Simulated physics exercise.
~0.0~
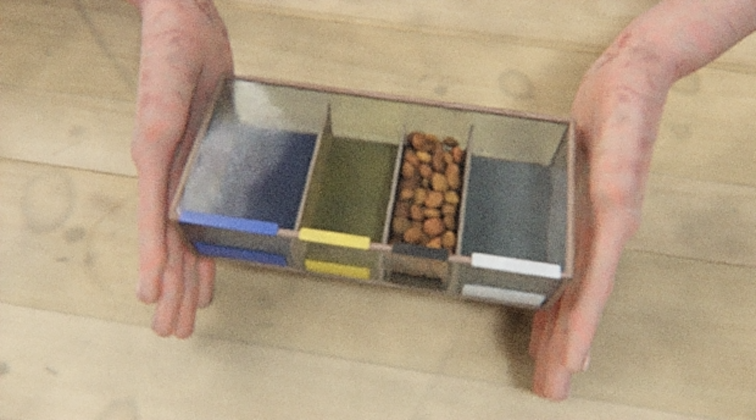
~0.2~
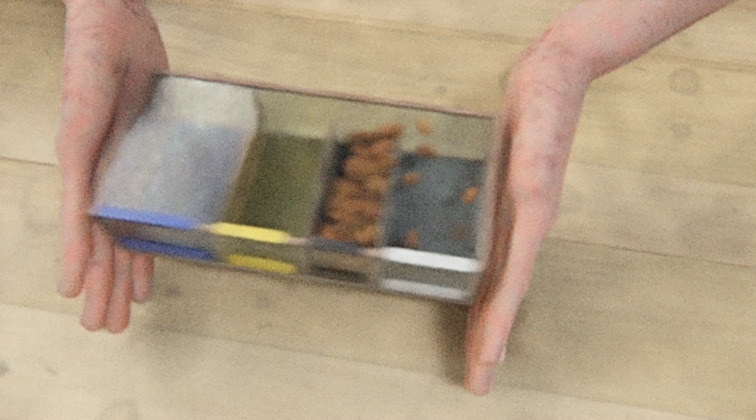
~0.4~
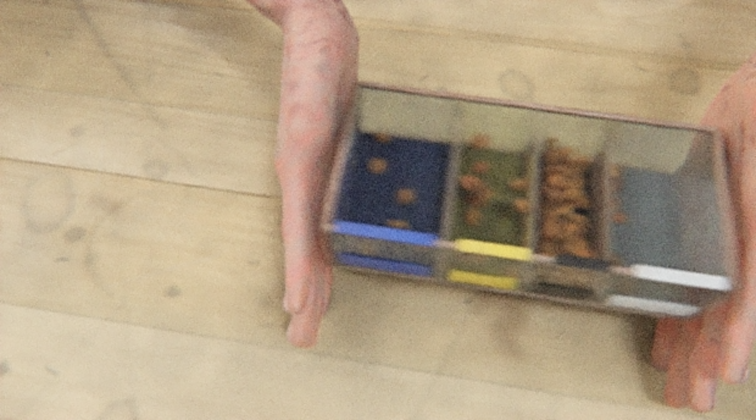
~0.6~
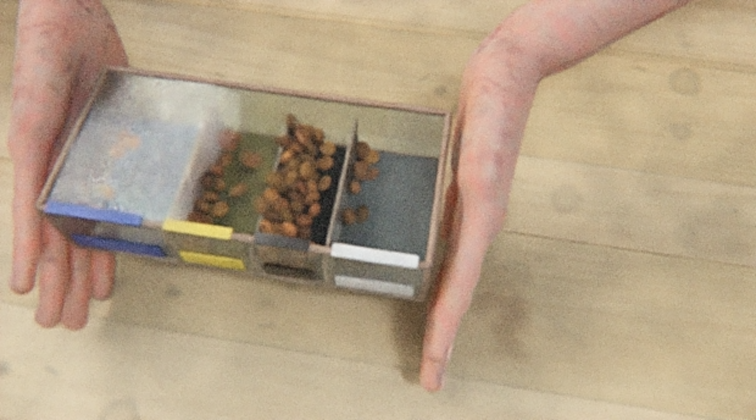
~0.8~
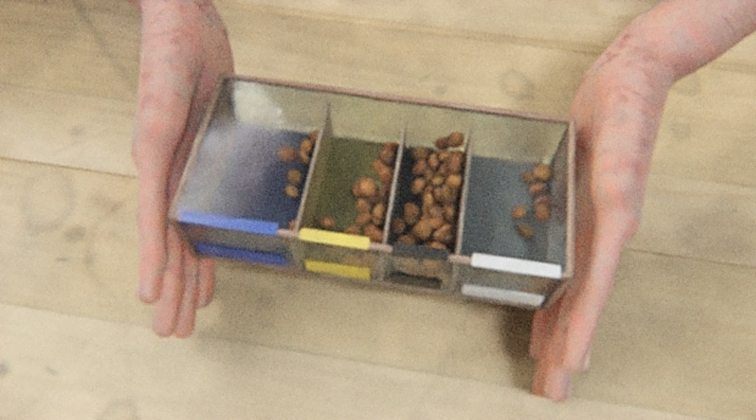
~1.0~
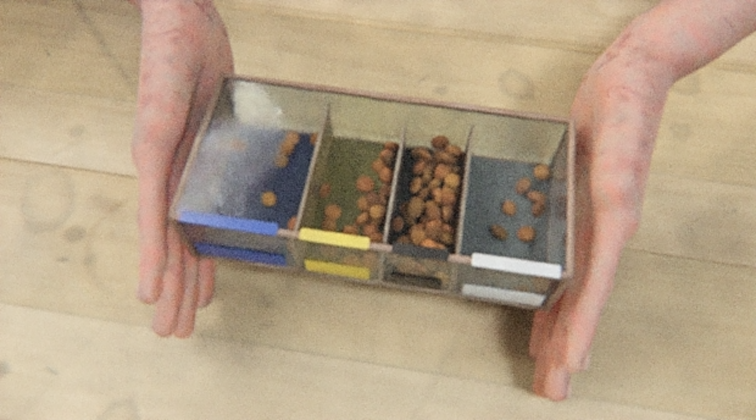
Hands shaking a divided clear box side to side, scattering brown kibble from the black section into the others, most staying put.
